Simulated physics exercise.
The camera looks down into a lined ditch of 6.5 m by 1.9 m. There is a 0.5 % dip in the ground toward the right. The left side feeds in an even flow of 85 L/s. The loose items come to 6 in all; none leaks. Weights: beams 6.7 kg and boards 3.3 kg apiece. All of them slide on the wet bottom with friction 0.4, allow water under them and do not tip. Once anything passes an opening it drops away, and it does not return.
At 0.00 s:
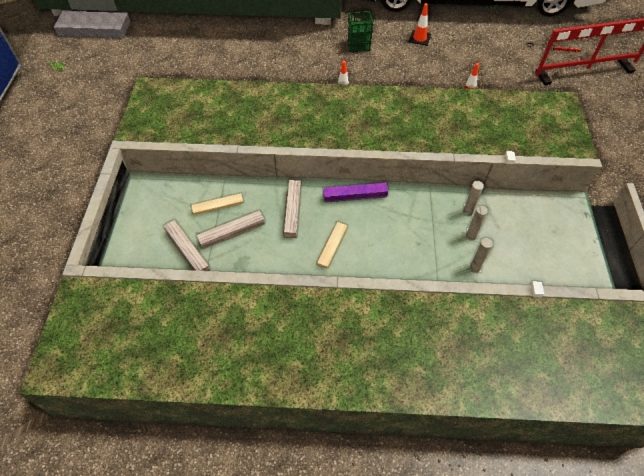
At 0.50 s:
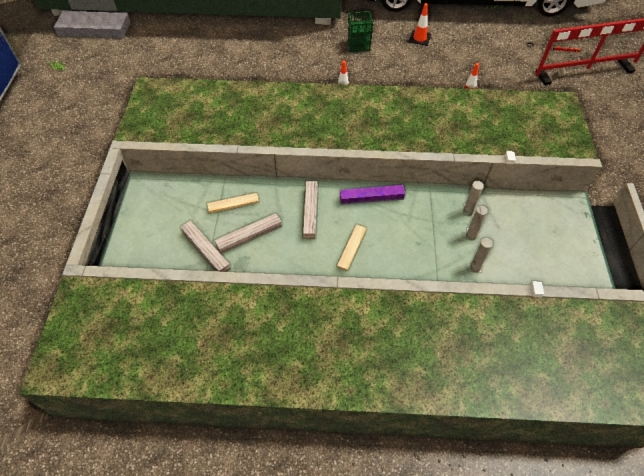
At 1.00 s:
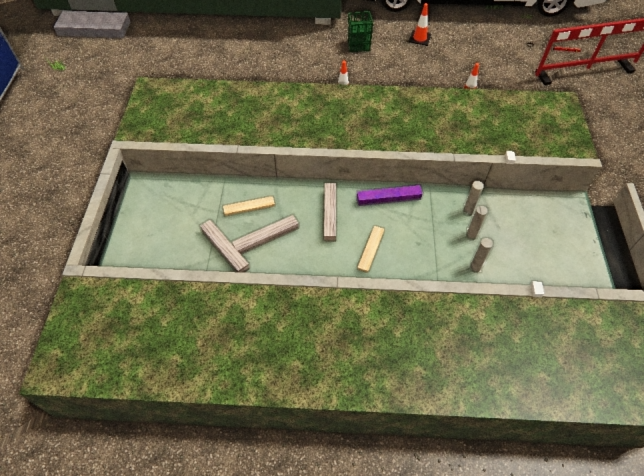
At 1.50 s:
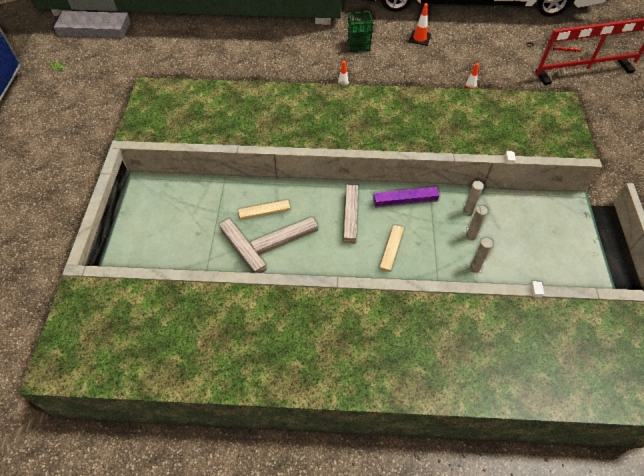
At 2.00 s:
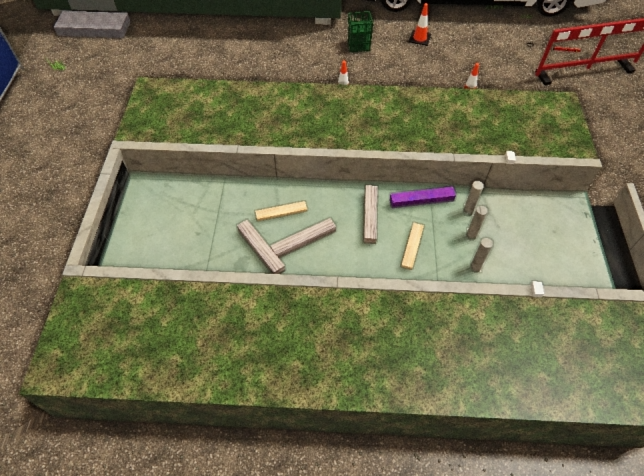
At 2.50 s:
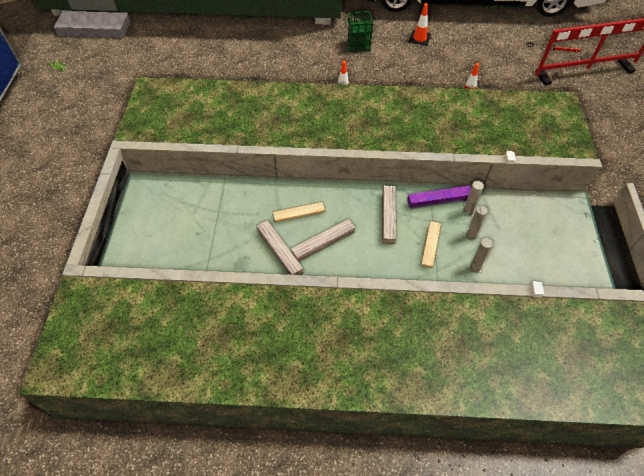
The clip opens on a shallow, water-filled channel between grassy banks, with a purple beam, grey beams and pale boards floating left of three upright posts. The floating pieces all drift steadily rightward, some turning slightly, and by the end the purple beam's right end is at the uppermost post.
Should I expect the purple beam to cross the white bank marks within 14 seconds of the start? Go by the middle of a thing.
Outcome for the purple beam: It goes beyond.
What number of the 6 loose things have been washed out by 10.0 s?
Tally: 2.
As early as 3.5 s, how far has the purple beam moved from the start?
Displacement near 200 cm.
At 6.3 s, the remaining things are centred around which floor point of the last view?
That lands at roughly (440, 244).
After 3.5 s the purple beam is near (501, 201), 2.0 m from its start, afloat; 0 of 6 are over the mark; 6 afloat.
After 6.3 s the purple beam has gone out; 1 of 6 are over the mark; 5 afloat.
After 10.0 s the purple beam has gone out; 3 of 6 are over the mark; 4 afloat.
After 14.0 s the purple beam has gone out; 3 of 6 are over the mark; 3 afloat.
